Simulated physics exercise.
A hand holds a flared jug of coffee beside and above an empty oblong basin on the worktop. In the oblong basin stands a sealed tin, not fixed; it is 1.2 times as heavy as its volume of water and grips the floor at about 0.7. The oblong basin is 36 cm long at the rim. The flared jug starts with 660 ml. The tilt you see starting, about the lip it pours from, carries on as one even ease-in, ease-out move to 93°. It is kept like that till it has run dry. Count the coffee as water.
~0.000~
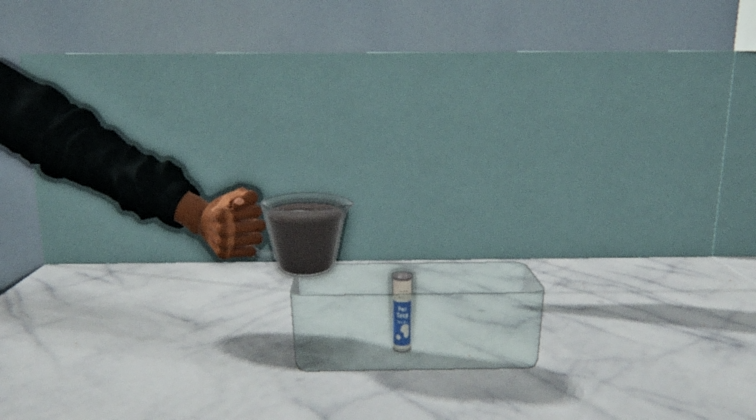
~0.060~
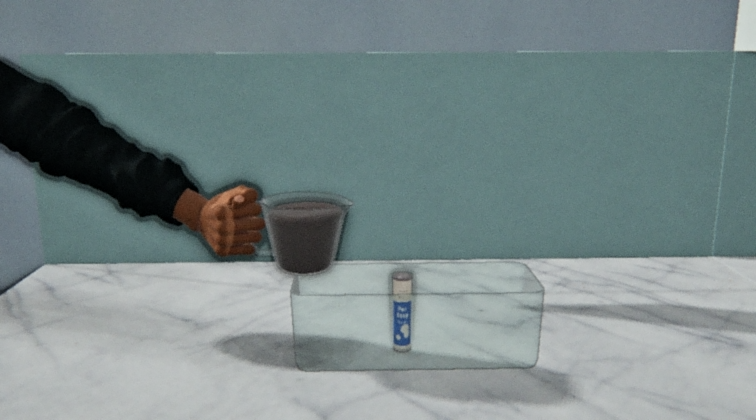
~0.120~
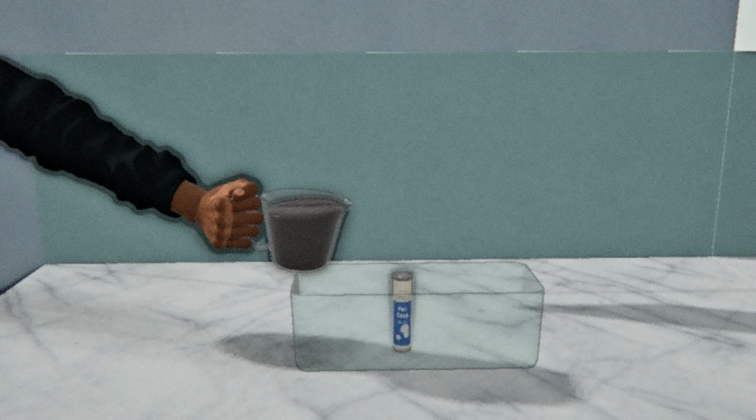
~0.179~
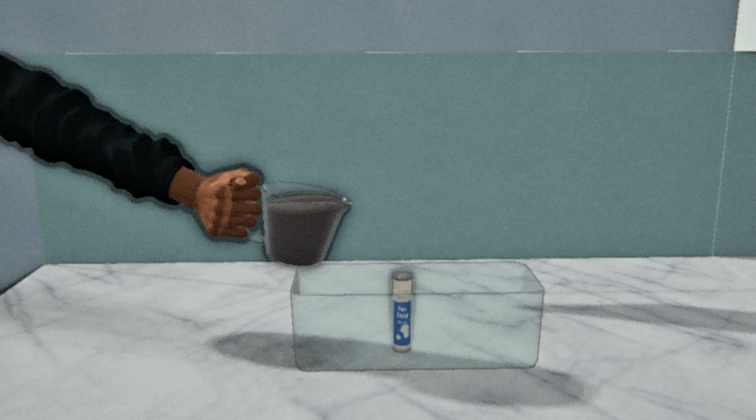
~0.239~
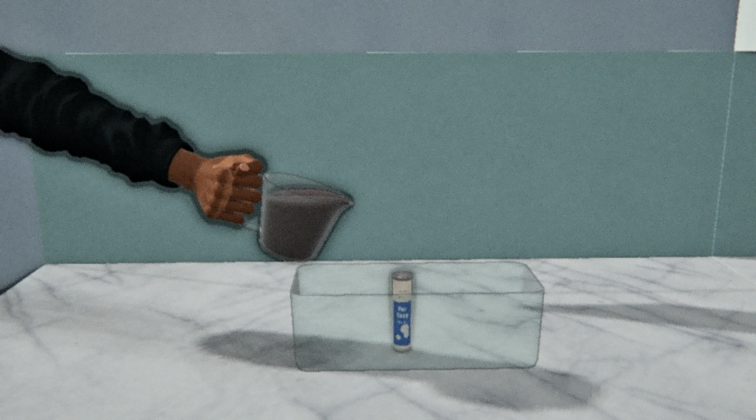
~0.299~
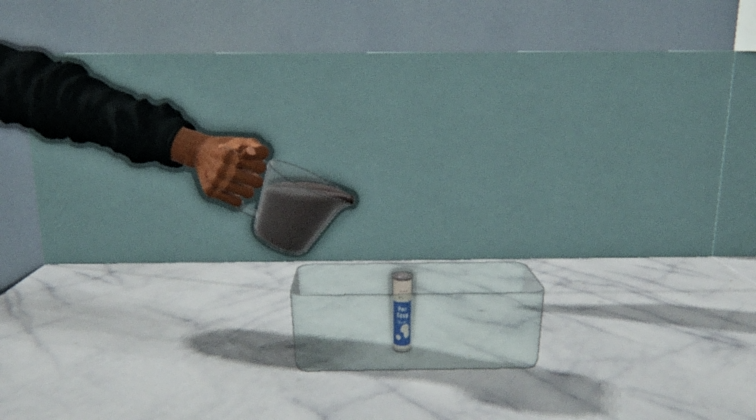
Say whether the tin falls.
The tin keeps standing.
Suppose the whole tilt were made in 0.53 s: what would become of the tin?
Then it stays up.
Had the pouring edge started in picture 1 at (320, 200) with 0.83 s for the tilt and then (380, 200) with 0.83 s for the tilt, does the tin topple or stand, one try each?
First it falls; then it keeps standing.
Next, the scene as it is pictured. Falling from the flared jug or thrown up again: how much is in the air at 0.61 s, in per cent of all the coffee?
About 32 per cent.
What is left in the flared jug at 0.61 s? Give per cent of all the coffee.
Near 58 in a hundred.
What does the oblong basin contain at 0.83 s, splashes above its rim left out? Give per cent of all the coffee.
About 60 per cent.
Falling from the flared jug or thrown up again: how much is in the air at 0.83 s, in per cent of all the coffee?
Some 28 per cent.
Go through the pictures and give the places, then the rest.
In the first picture, tilt 0°; pouring edge (354, 202); surface from (267, 211) to (344, 211); the oblong basin's rim runs from (295, 280) to (535, 277); the tin's top is at (402, 279).
In the second picture, tilt 1°; pouring edge (354, 202); surface from (267, 211) to (344, 209).
In the third picture, tilt 5°; pouring edge (354, 202); surface from (267, 209) to (344, 207).
In the fourth picture, tilt 10°; pouring edge (354, 202); surface from (267, 204) to (346, 203).
In the fifth picture, tilt 18°; pouring edge (353, 202); surface from (265, 197) to (349, 198).
In the sixth picture, tilt 27°; pouring edge (353, 203); surface from (264, 189) to (347, 196); 1 per cent is over the edge.
Then, 0.61 s in, the tilt is 78° and 59 per cent is still to pour; the tin stands where it began.
Then, 0.83 s in, the tilt is 93° and 12 per cent is still to pour; the tin stands where it began.
Then, 1.07 s in, the tilt is 93° and 1 per cent is still to pour; the tin stands where it began.
Then, 1.33 s in, the tilt is 93° and 0 per cent is still to pour; the tin stands where it began.
Finally, the tin stands where it began.
